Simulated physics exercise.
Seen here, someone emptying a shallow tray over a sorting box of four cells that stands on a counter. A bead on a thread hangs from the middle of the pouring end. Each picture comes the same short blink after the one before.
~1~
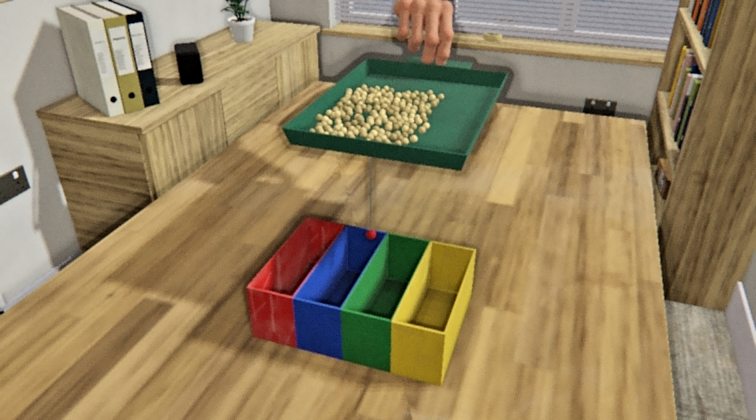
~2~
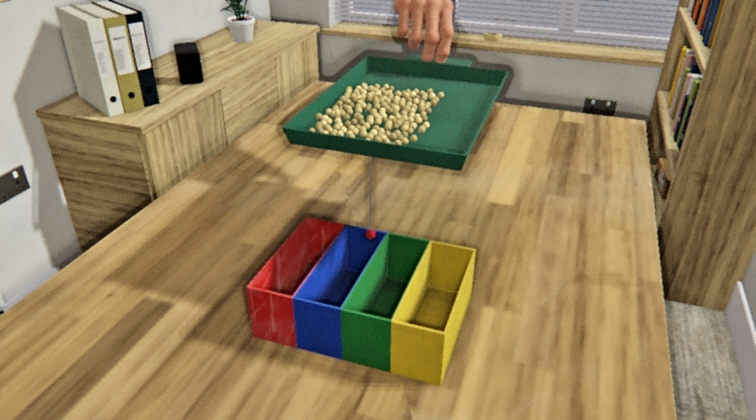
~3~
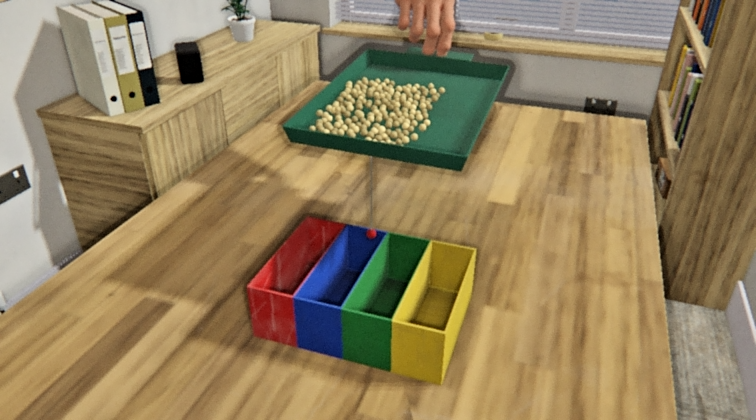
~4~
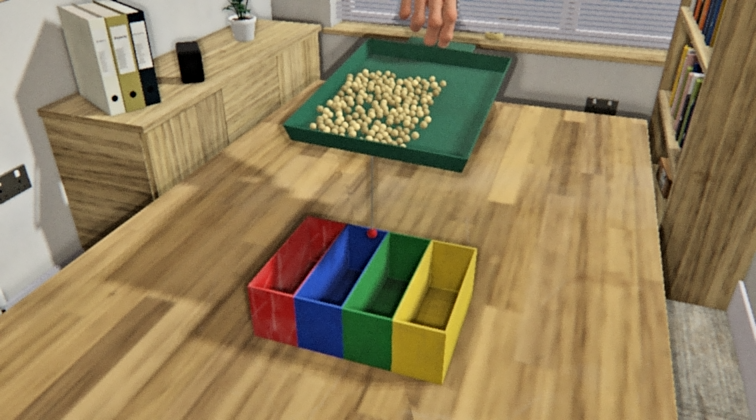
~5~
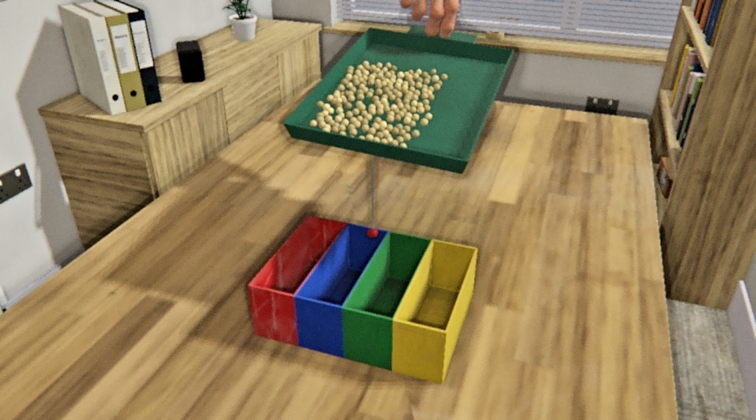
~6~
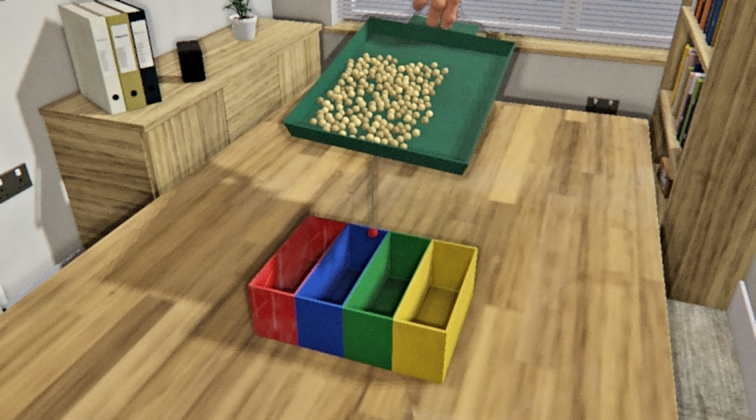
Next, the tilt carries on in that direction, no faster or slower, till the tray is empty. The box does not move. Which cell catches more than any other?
Most goes to the yellow cell.
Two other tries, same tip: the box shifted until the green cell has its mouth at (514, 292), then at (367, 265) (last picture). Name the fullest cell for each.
In turn: The blue one; the yellow one.
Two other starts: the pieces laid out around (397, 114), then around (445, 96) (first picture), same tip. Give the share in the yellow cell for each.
The first gives 70 %, the second 80 %.
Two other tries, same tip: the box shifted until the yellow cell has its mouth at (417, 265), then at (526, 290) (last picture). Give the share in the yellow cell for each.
First some 30, then 0 per cent.
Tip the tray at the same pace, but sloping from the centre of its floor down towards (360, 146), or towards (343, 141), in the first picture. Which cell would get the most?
First that red cell, then the red cell.
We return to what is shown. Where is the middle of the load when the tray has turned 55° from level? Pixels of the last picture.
Around (395, 127).
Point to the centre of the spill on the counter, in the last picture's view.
Close to (524, 345).
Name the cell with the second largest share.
It is the green cell.
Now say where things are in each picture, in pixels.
In the first frame, corners of the pouring end at (289, 126) and (462, 152), level; middle of the load at (382, 115), soya beans; bead on its thread at (371, 234); red cell at (272, 313); blue cell at (318, 324); green cell at (367, 336); yellow cell at (417, 349).
In the second frame, corners of the pouring end at (289, 126) and (462, 152), level; middle of the load at (382, 114).
In the third frame, corners of the pouring end at (289, 125) and (463, 153), tipped barely, lowest at the right corner; middle of the load at (382, 111).
In the fourth frame, corners of the pouring end at (290, 123) and (463, 155), tipped a little, lowest at the right corner; middle of the load at (383, 106).
In the fifth frame, corners of the pouring end at (290, 121) and (464, 157), tipped a little, lowest at the right corner; middle of the load at (384, 101).
In the sixth frame, corners of the pouring end at (290, 120) and (464, 159), tipped a little, lowest at the right corner; middle of the load at (384, 98); red cell at (274, 311); blue cell at (320, 322); green cell at (368, 334); yellow cell at (419, 347).
Soon, tray tipped steeply; all on the tray.
A while on, tray tipped right over; about a quarter on the tray; about a third in the yellow cell; a small part in the green cell; a stray few in the blue cell; about a quarter falling or outside the box.
Towards the end, tray tipped past a quarter turn; about two thirds in the yellow cell; about a quarter in the green cell; a stray few in the blue cell; a small part falling or outside the box.
Finally, tray tipped past a quarter turn; about two thirds in the yellow cell; about a quarter in the green cell; a stray few in the blue cell; none in the red cell; a small part outside the box.
